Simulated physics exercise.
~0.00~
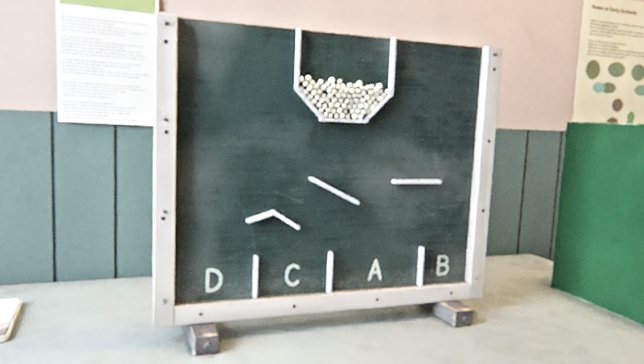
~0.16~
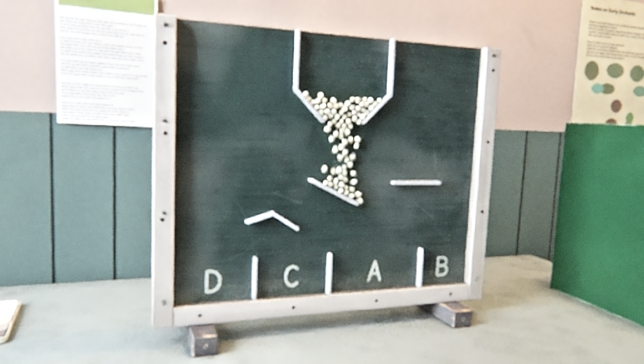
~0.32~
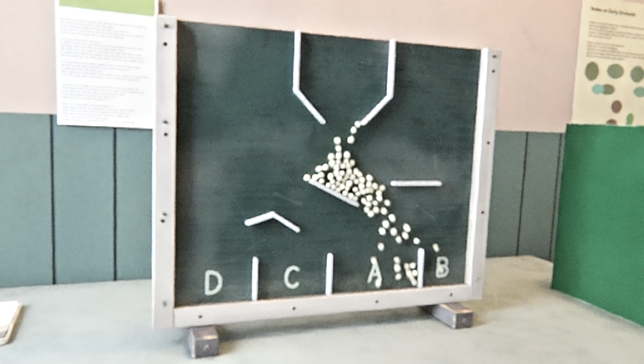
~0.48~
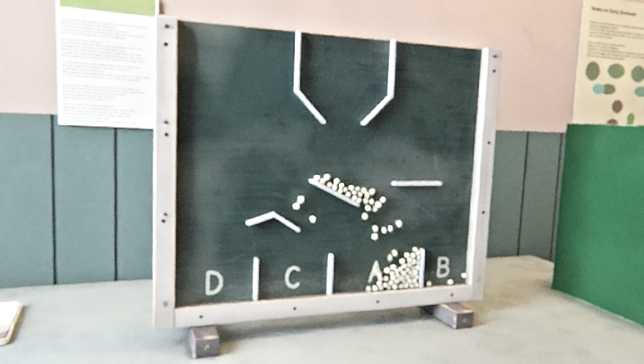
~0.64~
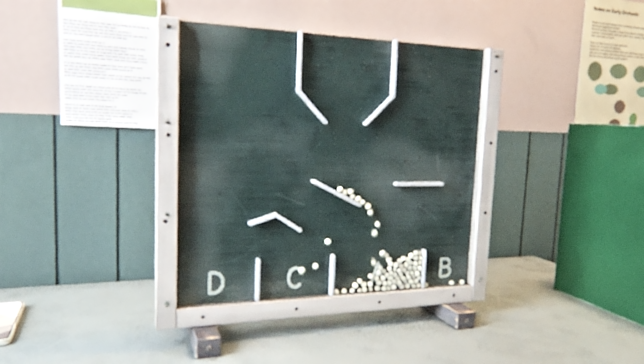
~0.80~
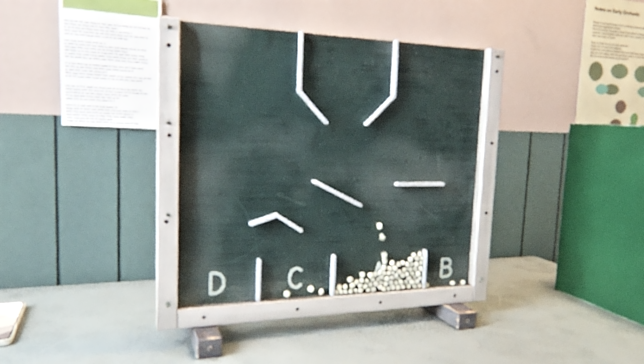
On a pale tabletop before a pink and grey-green panelled wall, seen from the front in a slightly swaying view, stands a dark green board in a whitish frame. A white hopper full of small pale beads sits at the top, above three white ledges and four bins lettered D, C, A and B. The beads pour out onto the slanted middle ledge, heap up there and slide off its lower right end. Most drop into A, while a few stray into B and C. The ledge empties, leaving a heap in A, nothing in D, and a last couple of beads still falling.
